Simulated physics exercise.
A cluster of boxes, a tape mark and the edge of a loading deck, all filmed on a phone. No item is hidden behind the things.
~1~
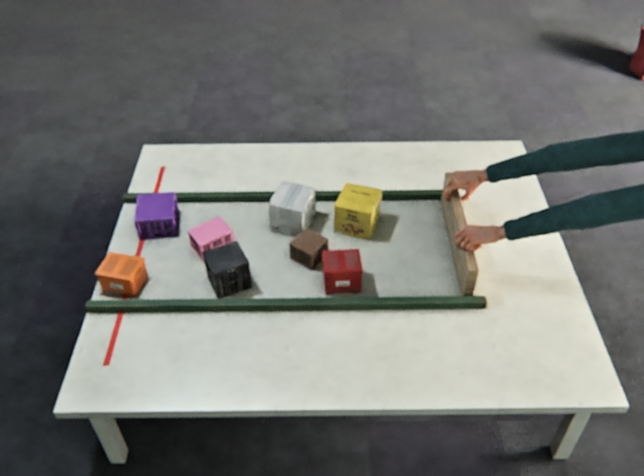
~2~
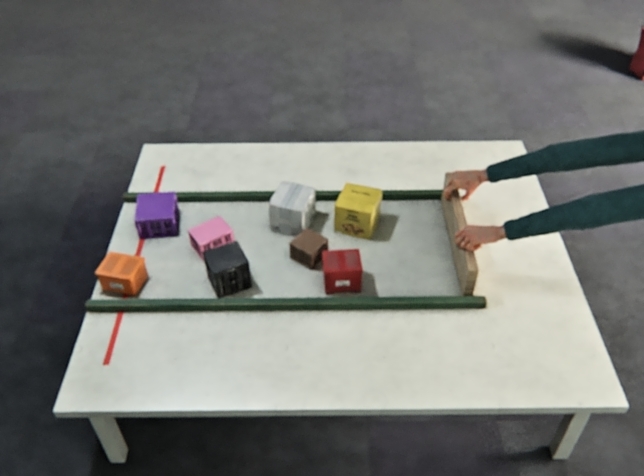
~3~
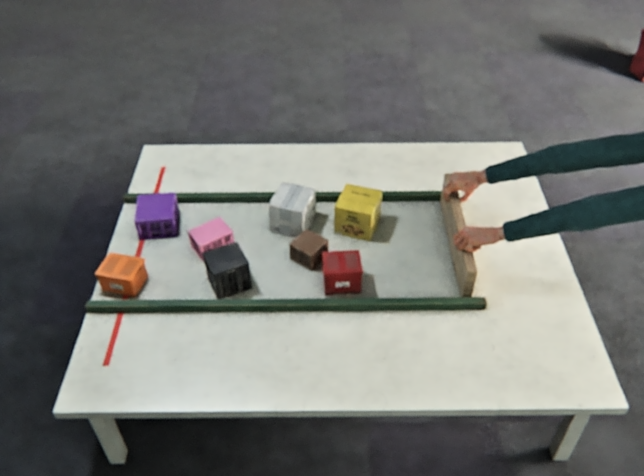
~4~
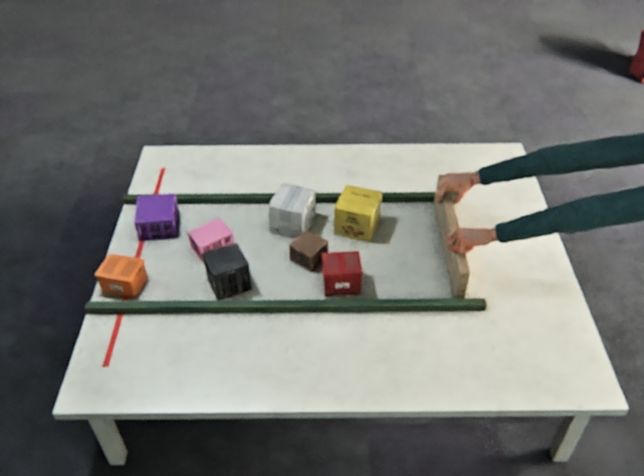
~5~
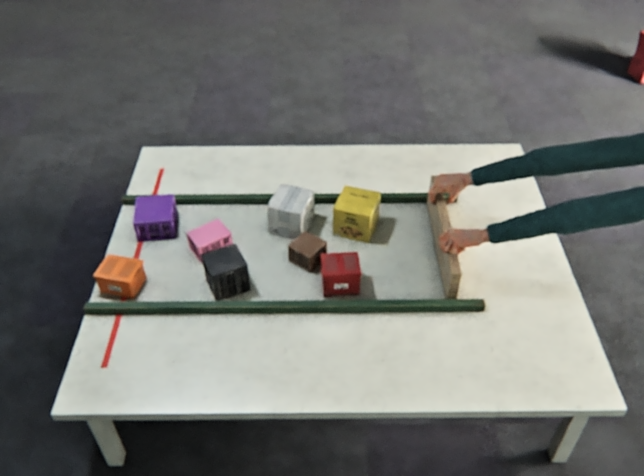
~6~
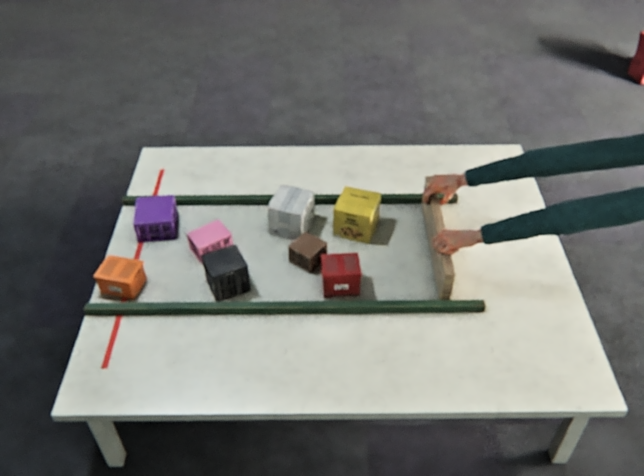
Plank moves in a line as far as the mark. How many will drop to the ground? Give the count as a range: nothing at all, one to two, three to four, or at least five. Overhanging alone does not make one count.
The count is at least five.
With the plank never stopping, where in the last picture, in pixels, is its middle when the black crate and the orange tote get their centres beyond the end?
The middle is at (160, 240) when it's the black crate, and at (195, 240) when it's the orange tote.
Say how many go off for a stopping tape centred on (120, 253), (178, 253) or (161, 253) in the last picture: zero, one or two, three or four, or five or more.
First at least five, then one or two, then 3 or 4.
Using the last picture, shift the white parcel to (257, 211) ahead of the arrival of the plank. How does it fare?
Placed like that, it leaves the surface.
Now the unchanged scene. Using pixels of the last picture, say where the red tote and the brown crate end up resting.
The red tote stops around (105, 278); the brown crate around (118, 260).
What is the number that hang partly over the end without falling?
Tally: 2.
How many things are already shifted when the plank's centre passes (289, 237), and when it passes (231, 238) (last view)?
Counts: 6 and 7.
A little later, none off yet; orange tote at rest near (122, 277); purple crate at rest near (156, 218); pink crate at rest near (210, 242).
Next, none off yet; orange tote at rest near (122, 277); purple crate shifted a little near (149, 218); pink crate shifted about its own width near (188, 249).
When it is over, the number that fall off is five or more; down, white parcel, black crate, pink crate, purple crate and orange tote.
